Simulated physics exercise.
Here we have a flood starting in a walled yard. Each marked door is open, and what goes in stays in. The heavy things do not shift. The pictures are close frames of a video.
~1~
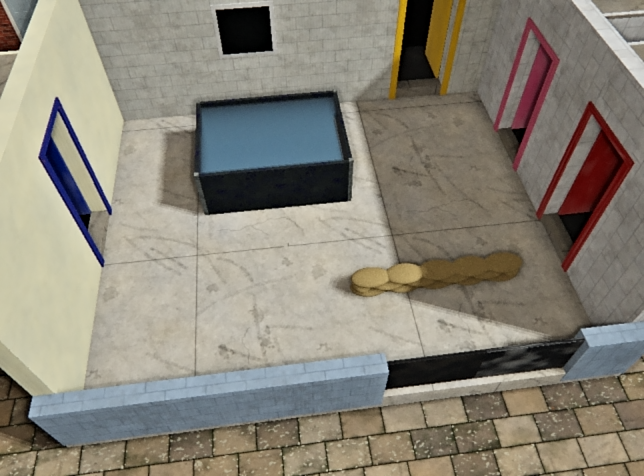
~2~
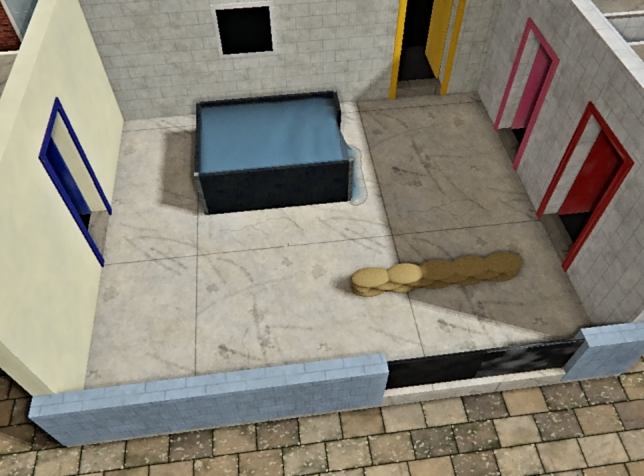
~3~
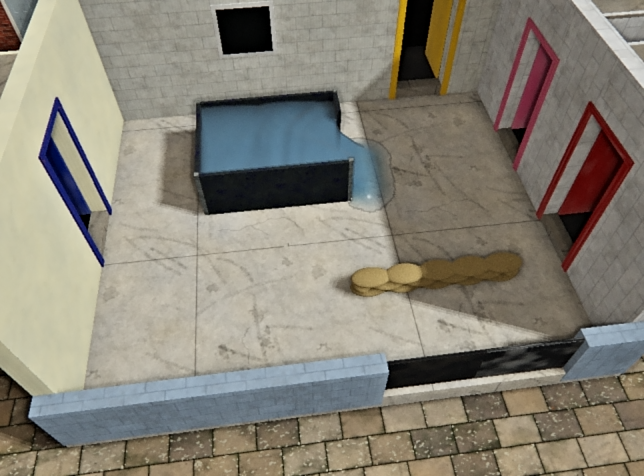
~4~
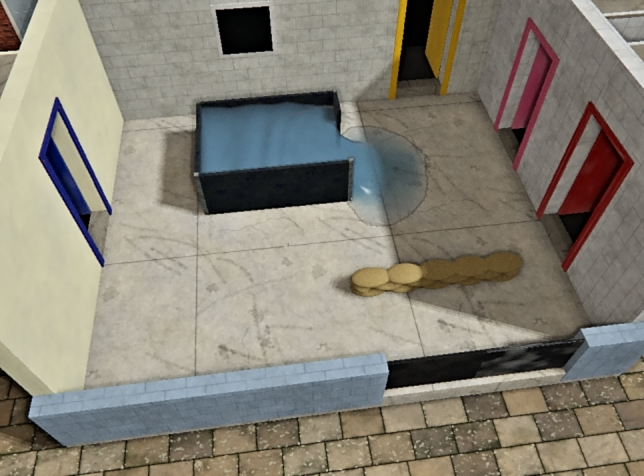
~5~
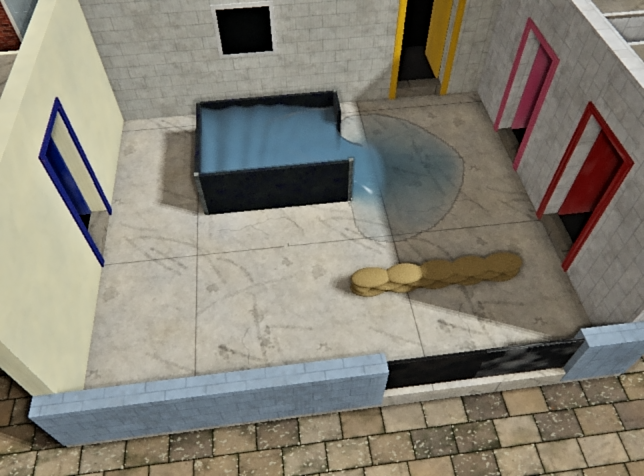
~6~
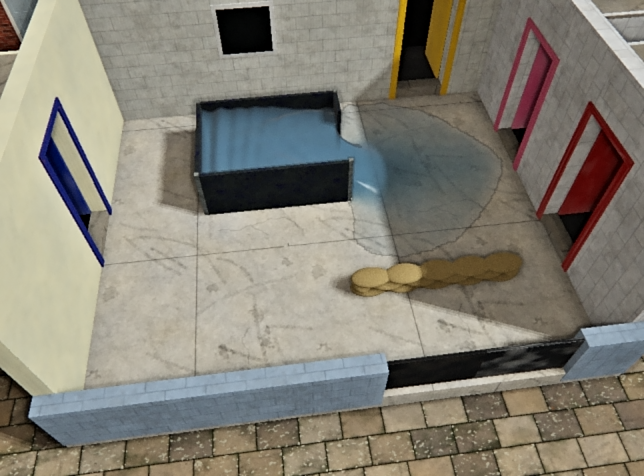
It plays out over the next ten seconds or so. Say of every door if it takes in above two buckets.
The blue door admits no more than that; the pink door lets in a lot; the red door lets in a lot; the yellow door admits no more than that.
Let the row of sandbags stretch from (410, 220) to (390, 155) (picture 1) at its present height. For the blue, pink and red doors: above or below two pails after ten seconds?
Blue door is under, pink door floods, red door holds.
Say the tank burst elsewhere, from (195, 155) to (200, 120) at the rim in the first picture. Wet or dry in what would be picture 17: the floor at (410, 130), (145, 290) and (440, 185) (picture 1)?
In turn: Dry, awash, free of water.
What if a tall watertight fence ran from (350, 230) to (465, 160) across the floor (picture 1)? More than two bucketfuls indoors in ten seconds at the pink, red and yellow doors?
Pink door goes over; red door keeps below it; yellow door takes more.
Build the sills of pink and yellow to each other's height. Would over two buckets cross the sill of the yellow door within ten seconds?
In short: Yellow door lets more in.
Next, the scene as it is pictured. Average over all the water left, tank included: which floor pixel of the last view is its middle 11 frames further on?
I would point to (363, 175).
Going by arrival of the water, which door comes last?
That is the blue one.
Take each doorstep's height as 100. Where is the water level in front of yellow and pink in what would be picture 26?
In turn 60 and 280 per cent.
A moment on, water covers 30 % of the floor; the blue door not reached, the pink door over two buckets in, the red door wet at the sill, nothing in, the yellow door wet at the sill, nothing in.
Next, water covers 35 % of the floor; the blue door not reached, the pink door far over two buckets in, the red door over two buckets in, the yellow door wet at the sill, nothing in.
Then, water covers 45 % of the floor; the blue door not reached, the pink door far over two buckets in, the red door far over two buckets in, the yellow door wet at the sill, nothing in.
Later, water covers 80 % of the floor; the blue door not reached, the pink door far over two buckets in, the red door far over two buckets in, the yellow door wet at the sill, nothing in.
In the end, water covers 95 % of the floor; the blue door wet at the sill, nothing in, the pink door far over two buckets in, the red door far over two buckets in, the yellow door wet at the sill, nothing in.
